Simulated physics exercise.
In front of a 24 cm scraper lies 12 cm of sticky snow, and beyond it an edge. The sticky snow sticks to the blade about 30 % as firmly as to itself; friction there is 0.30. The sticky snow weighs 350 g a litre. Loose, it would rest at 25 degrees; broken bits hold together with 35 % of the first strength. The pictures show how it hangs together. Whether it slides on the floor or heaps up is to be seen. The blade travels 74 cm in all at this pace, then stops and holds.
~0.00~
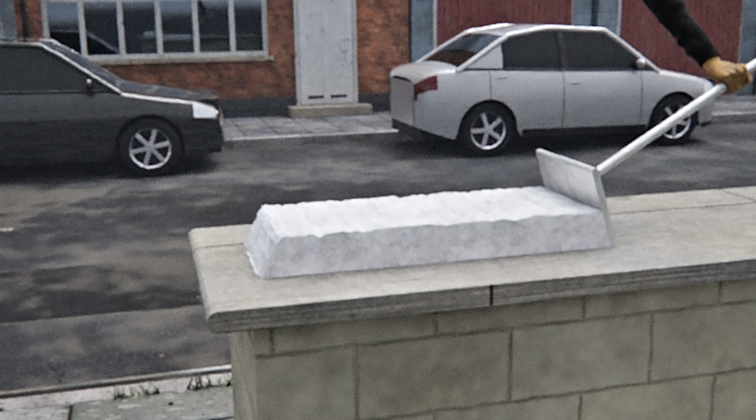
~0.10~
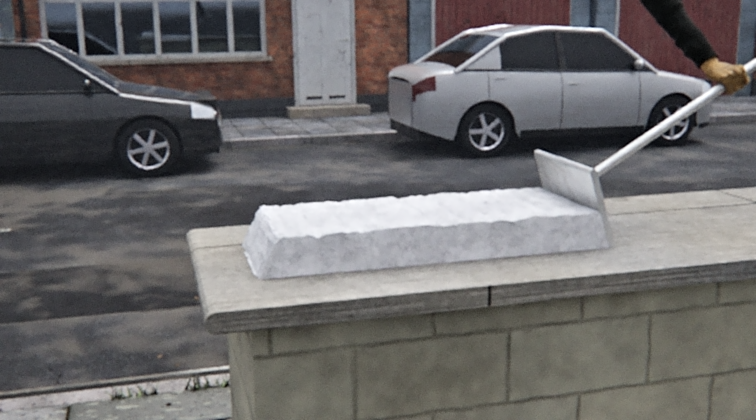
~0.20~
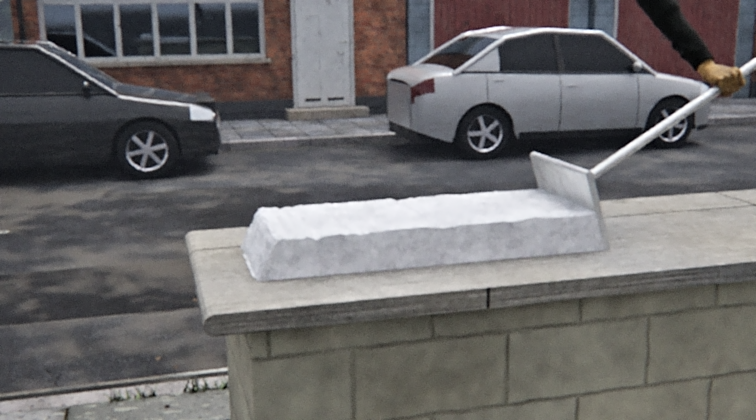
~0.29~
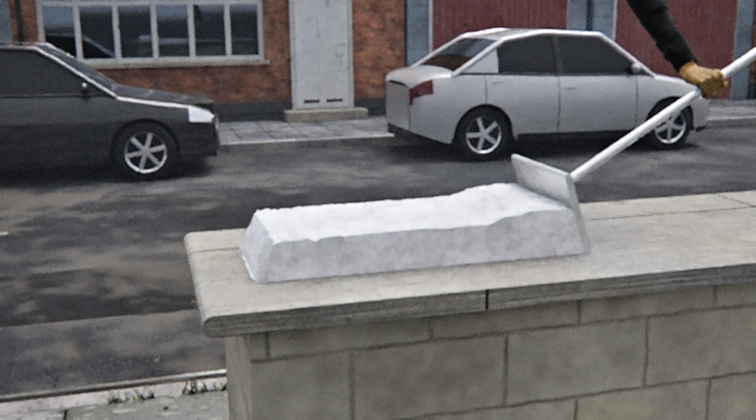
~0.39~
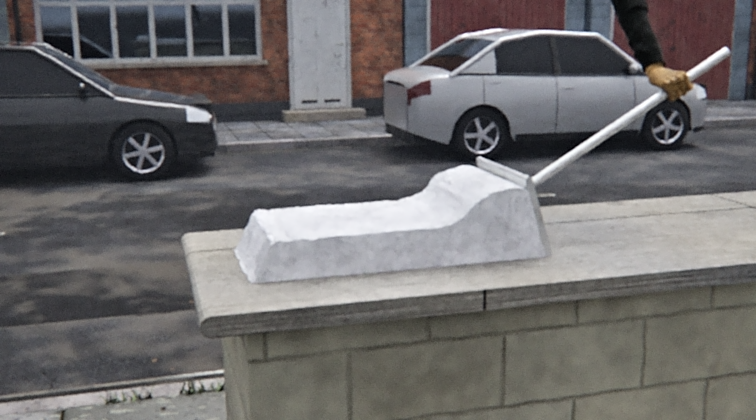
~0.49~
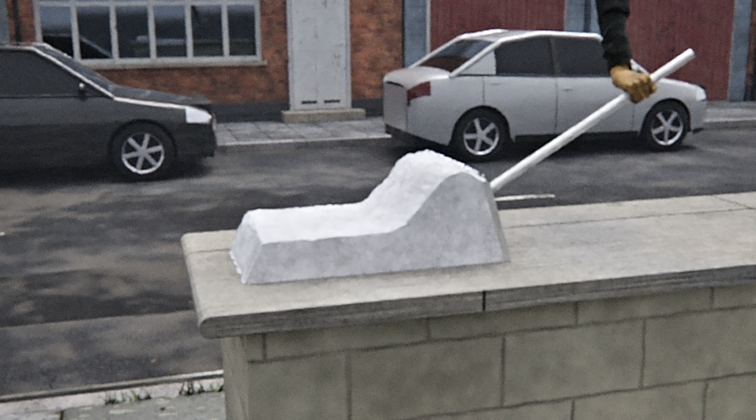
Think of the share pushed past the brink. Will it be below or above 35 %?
The result is above 35 %.
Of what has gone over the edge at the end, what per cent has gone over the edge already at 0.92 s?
Some 10 per cent.
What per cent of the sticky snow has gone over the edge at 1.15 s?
Some 30 per cent.
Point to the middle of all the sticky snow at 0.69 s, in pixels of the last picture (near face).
At about (323, 243).
After 0.69 s, 0 % has gone over the edge.
After 0.92 s, 5 % has gone over the edge.
After 1.15 s, 28 % has gone over the edge.
After 1.38 s, 43 % has gone over the edge.
After 1.88 s, 46 % has gone over the edge.
